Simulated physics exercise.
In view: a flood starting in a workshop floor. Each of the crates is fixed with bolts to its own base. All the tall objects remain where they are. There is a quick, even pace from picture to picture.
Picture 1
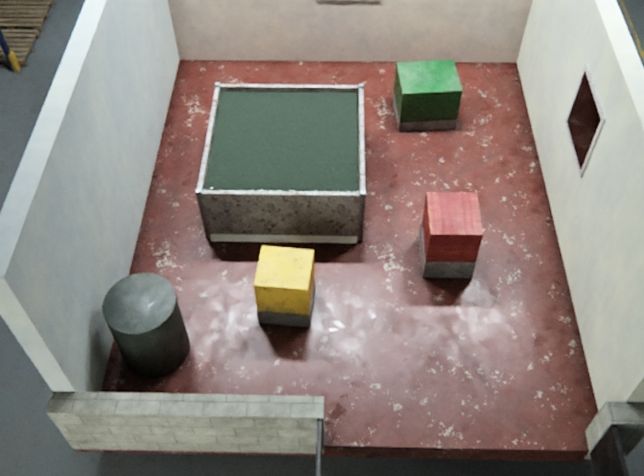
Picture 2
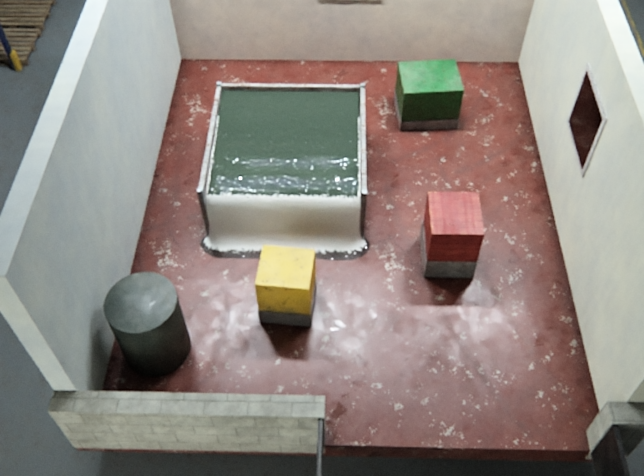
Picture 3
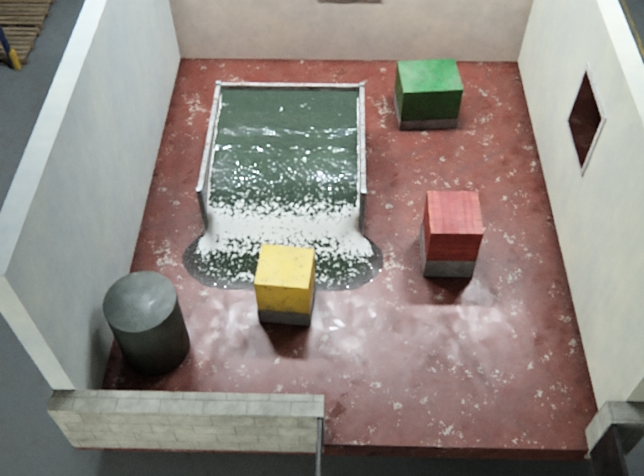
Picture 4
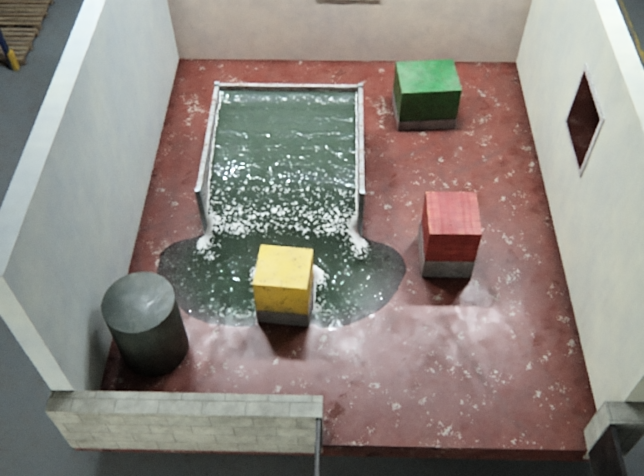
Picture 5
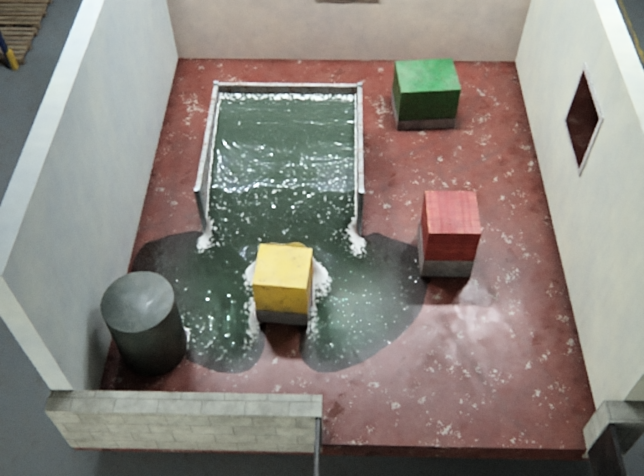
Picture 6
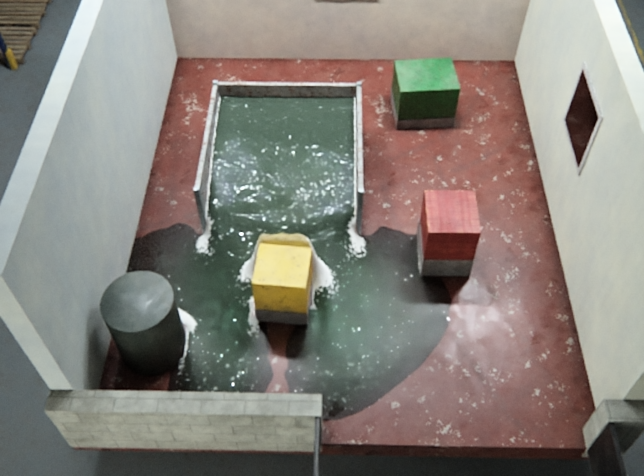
Green water pouring from the open front of a walled tank, spreading across a red floor around a yellow block and grey cylinder.
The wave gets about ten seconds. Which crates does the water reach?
As I see it, the green crate remains moisture-free, the yellow crate picks up moisture, the red crate remains moisture-free.
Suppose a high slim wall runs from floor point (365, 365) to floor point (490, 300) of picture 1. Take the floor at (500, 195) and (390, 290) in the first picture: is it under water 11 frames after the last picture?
Untouched, reached.
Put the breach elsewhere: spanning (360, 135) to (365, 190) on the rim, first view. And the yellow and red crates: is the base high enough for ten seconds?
One by one: Yellow stays dry; red gets wet.
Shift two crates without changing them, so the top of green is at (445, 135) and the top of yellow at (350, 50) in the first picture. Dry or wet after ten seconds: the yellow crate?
Yellow escapes it.
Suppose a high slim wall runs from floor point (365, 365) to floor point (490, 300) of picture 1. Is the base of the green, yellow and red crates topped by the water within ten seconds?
My reading: Green crate is spared, yellow crate gets wet, red crate is soaked.
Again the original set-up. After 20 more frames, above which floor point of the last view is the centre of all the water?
About (286, 271).
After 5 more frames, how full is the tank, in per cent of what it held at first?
Close to 46 %.
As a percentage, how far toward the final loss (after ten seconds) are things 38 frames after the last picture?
About 75 per cent.
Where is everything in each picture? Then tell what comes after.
The first frame shows still water in the tank at (286, 140).
In the second frame, the front is at (205, 241), out from the gap at (284, 220).
In the third frame, the front is at (191, 265), out from the gap at (284, 223).
In the fourth frame, water pours out at (283, 225) and has run to a hidden place.
In the fifth frame, water pours out at (282, 225) and has run to (364, 353).
In the sixth frame, water pours out at (282, 225) and has run to a hidden place.
A moment on, water covers 35 % of the floor; the green crate not reached, the yellow crate water round its plinth, the red crate water round its plinth.
Next, water covers 50 % of the floor; the green crate not reached, the yellow crate water round its plinth, the red crate water round its plinth.
Then, water covers 60 % of the floor; the green crate not reached, the yellow crate water round its plinth, the red crate water round its plinth.
Later, water covers 85 % of the floor; the green crate water round its plinth, the yellow crate water round its plinth, the red crate water round its plinth.
In the end, water covers 100 % of the floor; the green crate stayed above the water, the yellow crate was topped, the red crate stayed above the water.
